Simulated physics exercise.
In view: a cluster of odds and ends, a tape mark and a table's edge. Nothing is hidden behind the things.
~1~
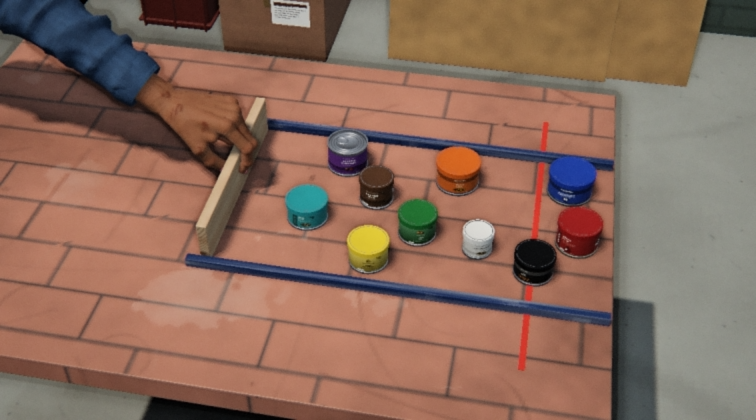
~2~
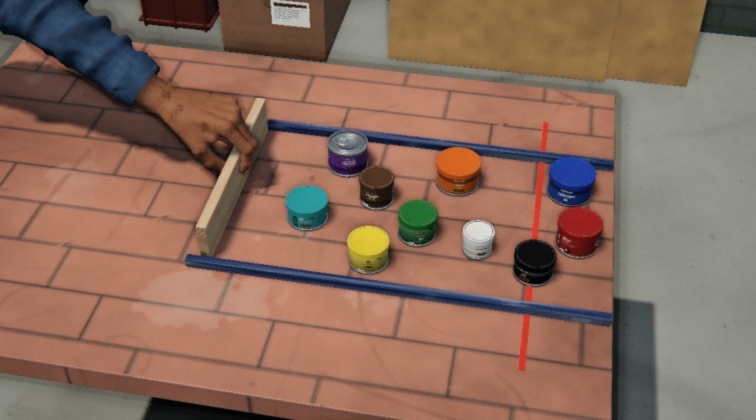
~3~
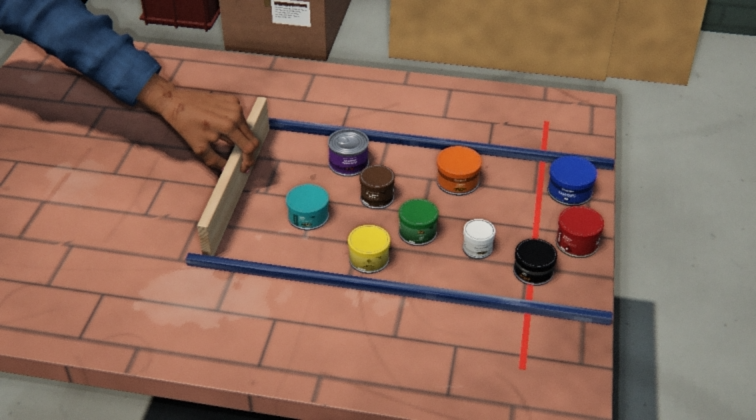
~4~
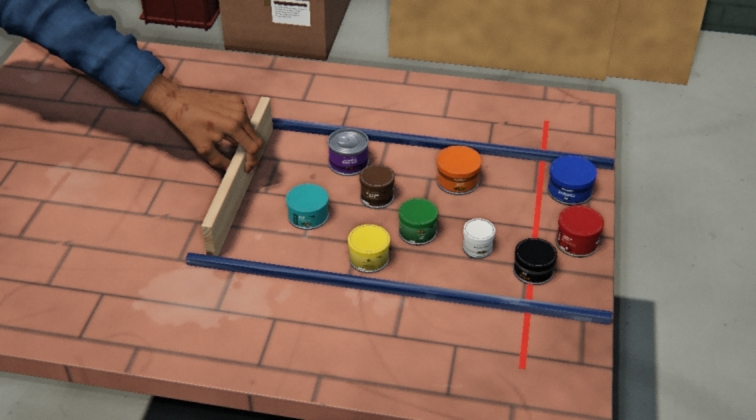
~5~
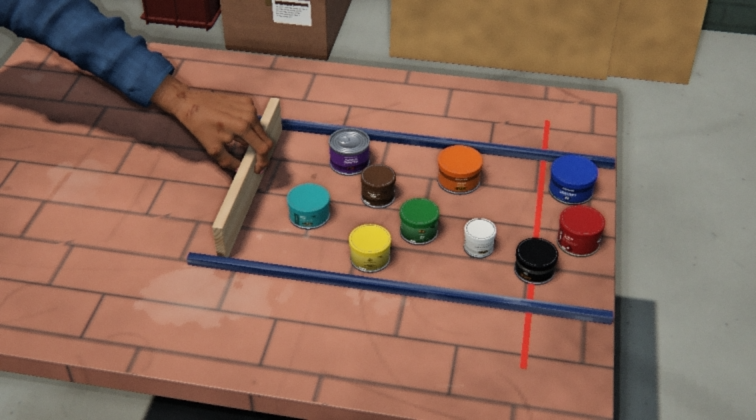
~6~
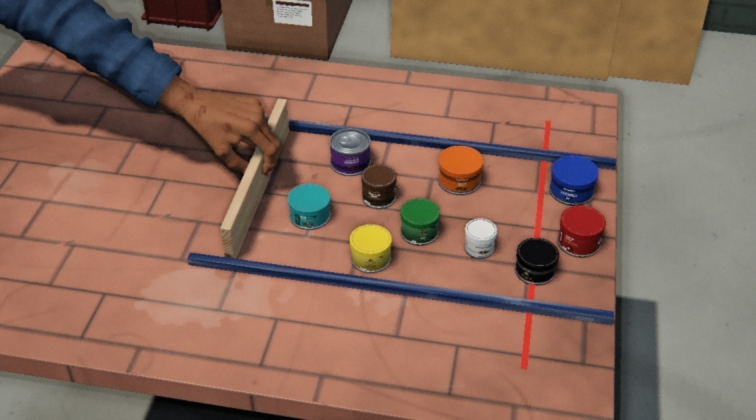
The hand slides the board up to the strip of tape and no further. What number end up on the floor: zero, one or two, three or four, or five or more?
The number that fall off is one or two.
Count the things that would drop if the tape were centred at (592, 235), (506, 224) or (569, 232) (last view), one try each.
It would be 6, 0 and 5.
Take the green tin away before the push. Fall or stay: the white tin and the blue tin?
The white tin survives; the blue tin tumbles off.
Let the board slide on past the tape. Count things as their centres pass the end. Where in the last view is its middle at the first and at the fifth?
Its middle is around (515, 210) and later (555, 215).
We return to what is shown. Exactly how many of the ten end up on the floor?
It comes to 2.
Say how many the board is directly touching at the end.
The number is 4.
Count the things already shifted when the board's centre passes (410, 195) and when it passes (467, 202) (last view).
By then 7, and 9.
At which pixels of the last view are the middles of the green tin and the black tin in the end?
Near (598, 230) and (597, 285).
Early on, none off yet; red tin at rest near (581, 231); blue tin at rest near (573, 180); black tin at rest near (537, 262).
A while later, none off yet; red tin moving near (590, 231); blue tin travelled a little near (597, 185); black tin travelled about its own width near (559, 275).
Finally, the number that fall off is one or two; lost, blue tin and red tin.
